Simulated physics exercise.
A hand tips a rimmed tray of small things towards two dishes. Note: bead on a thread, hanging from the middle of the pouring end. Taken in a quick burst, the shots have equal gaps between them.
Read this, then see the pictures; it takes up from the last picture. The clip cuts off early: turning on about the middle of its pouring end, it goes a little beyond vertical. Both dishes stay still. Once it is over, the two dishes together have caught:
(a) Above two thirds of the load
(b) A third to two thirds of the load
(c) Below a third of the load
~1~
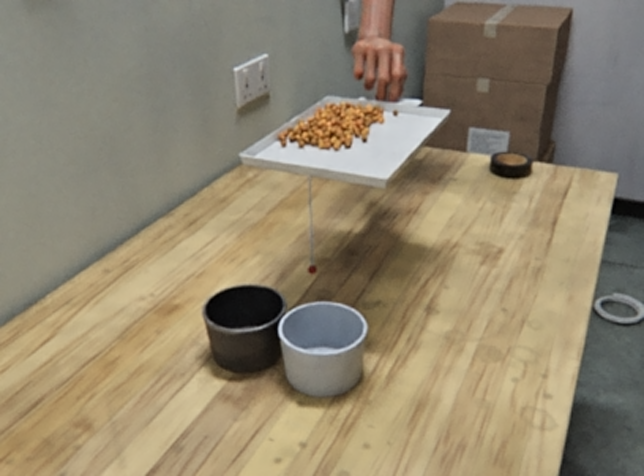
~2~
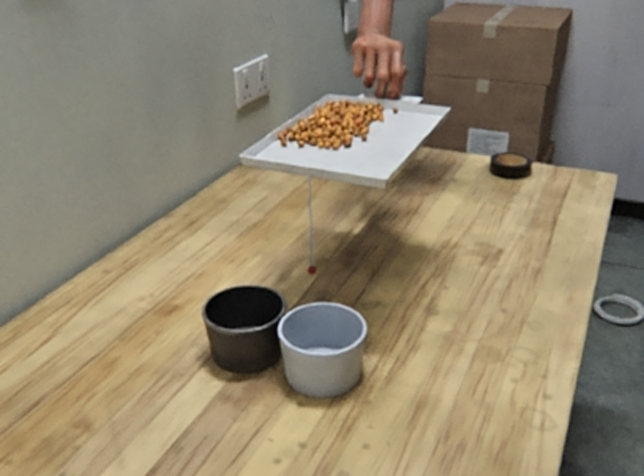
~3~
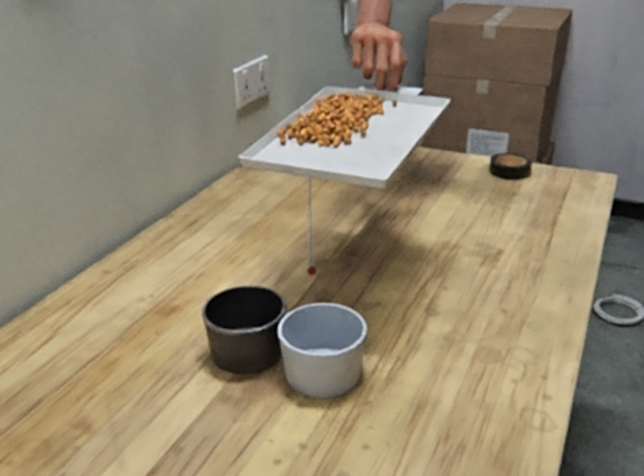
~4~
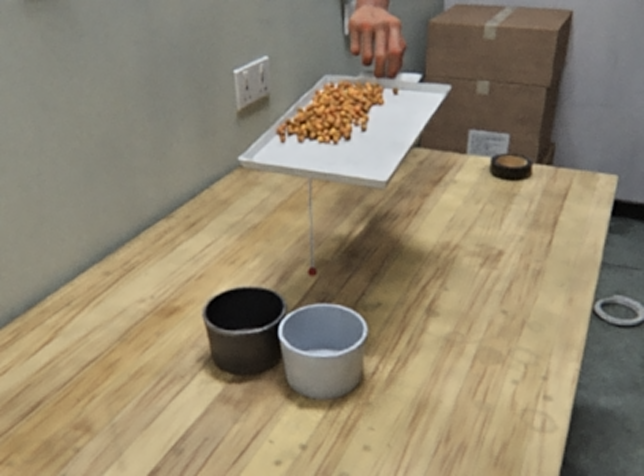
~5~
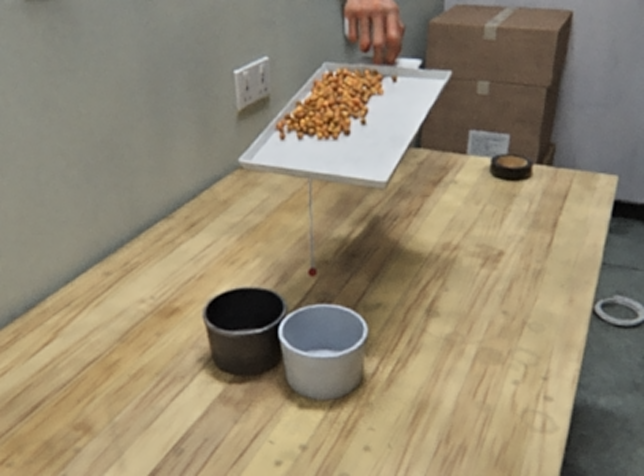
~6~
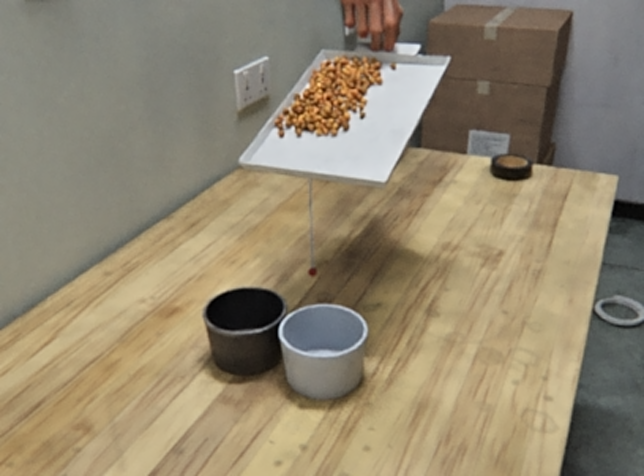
(b) A third to two thirds of the load.
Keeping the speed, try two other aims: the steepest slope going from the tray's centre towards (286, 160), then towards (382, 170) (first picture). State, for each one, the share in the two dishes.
Lab note: Case 1 near 10 %, case 2 near 10 %.
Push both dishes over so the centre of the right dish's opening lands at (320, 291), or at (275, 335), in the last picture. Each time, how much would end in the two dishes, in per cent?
In order, 50 % and 20 %.
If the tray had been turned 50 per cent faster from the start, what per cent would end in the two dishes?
That works out at roughly 50 per cent.
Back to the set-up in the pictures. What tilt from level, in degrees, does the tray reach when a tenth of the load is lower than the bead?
That happens at around 70°.
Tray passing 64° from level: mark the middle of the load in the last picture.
Roughly (288, 156).
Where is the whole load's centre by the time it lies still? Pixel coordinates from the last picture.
Roughly at pixel (262, 341).
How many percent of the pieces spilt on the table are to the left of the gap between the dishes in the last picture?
Close to 60 in a hundred.
Just after the last frame, tray tipped steeply; the larger part on the tray; just a few in the left dish; just a few outside both; about a tenth in the air.
A moment on, tray tipped past a quarter turn; the larger part on the tray; just a few in the right dish; about a tenth in the left dish; about a tenth outside both; about a tenth in the air.
Further on, tray tipped past a quarter turn; roughly a quarter in the right dish; roughly a quarter in the left dish; roughly half outside both.
When it is over, tray tipped past a quarter turn; roughly a quarter in the right dish; roughly a quarter in the left dish; roughly half outside both.
